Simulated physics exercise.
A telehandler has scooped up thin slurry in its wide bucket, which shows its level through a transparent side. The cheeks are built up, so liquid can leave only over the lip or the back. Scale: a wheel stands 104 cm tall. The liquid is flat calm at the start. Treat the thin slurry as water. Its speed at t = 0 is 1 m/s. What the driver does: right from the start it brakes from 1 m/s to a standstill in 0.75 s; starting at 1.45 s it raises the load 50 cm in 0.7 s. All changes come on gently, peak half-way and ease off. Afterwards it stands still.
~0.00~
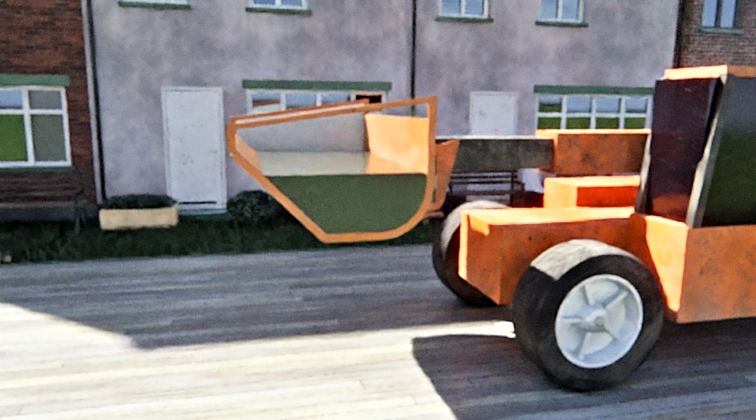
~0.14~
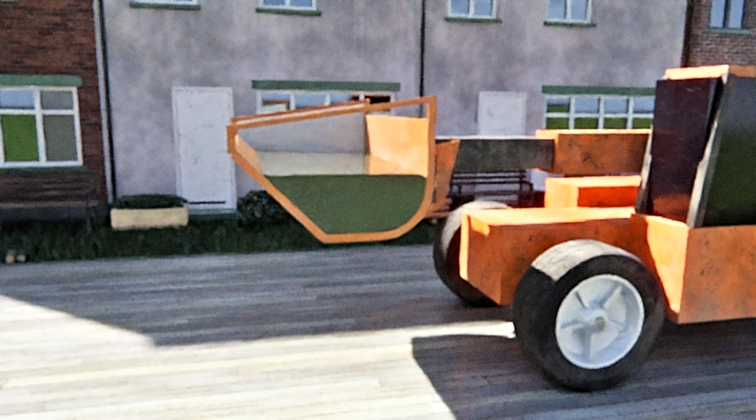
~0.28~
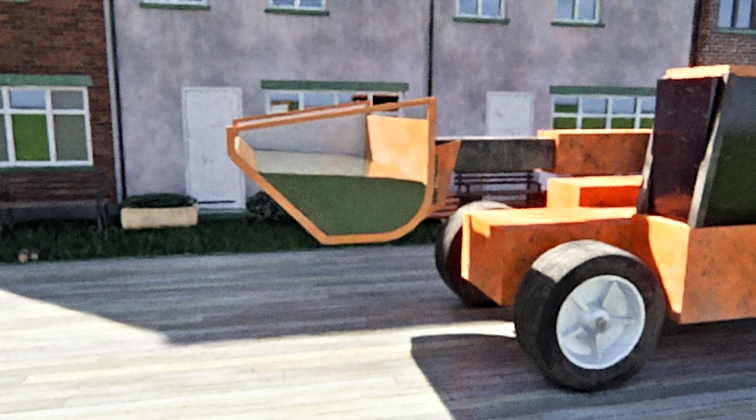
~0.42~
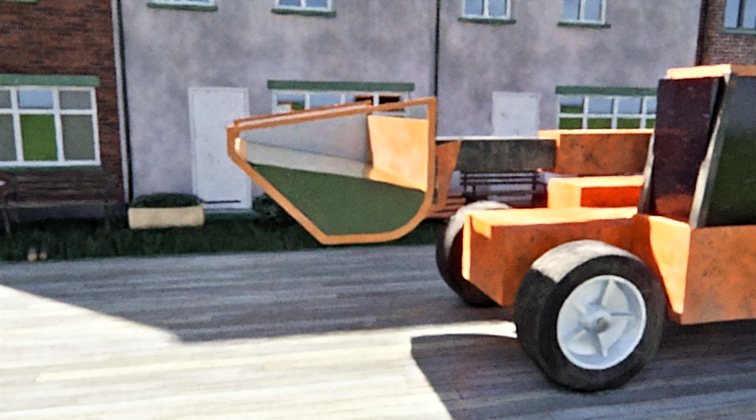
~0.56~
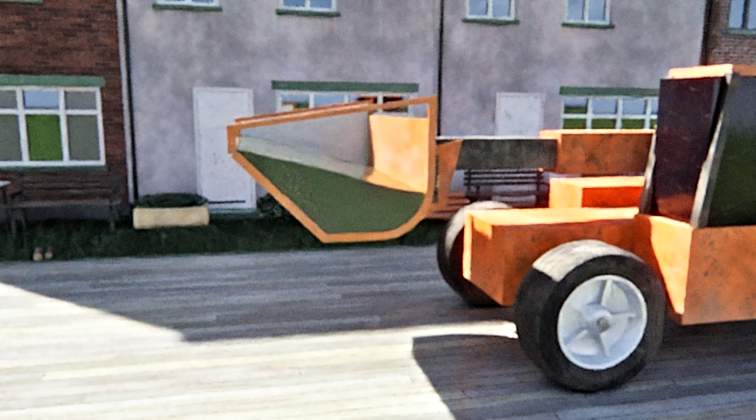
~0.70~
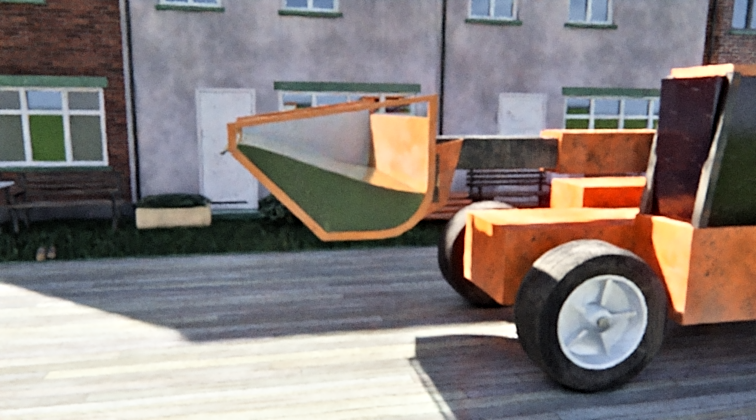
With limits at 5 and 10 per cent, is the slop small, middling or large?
A large spill.
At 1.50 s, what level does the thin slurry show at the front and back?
Front 30 cm, back 46 cm.
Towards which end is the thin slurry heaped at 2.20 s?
Towards the front.
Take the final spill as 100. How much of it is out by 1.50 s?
Some 20 per cent by then.
After 1.50 s the surface stands 46 cm at the back and 30 cm at the front; 2 per cent has gone, over the front.
After 2.20 s the surface stands 23 cm at the back and 33 cm at the front; 10 per cent has gone, over the front.
After 2.95 s the surface stands 51 cm at the back and 26 cm at the front; 12 per cent has gone, over the front.
After 5.03 s 12 per cent has gone, over the front, 68 of 545 litres.
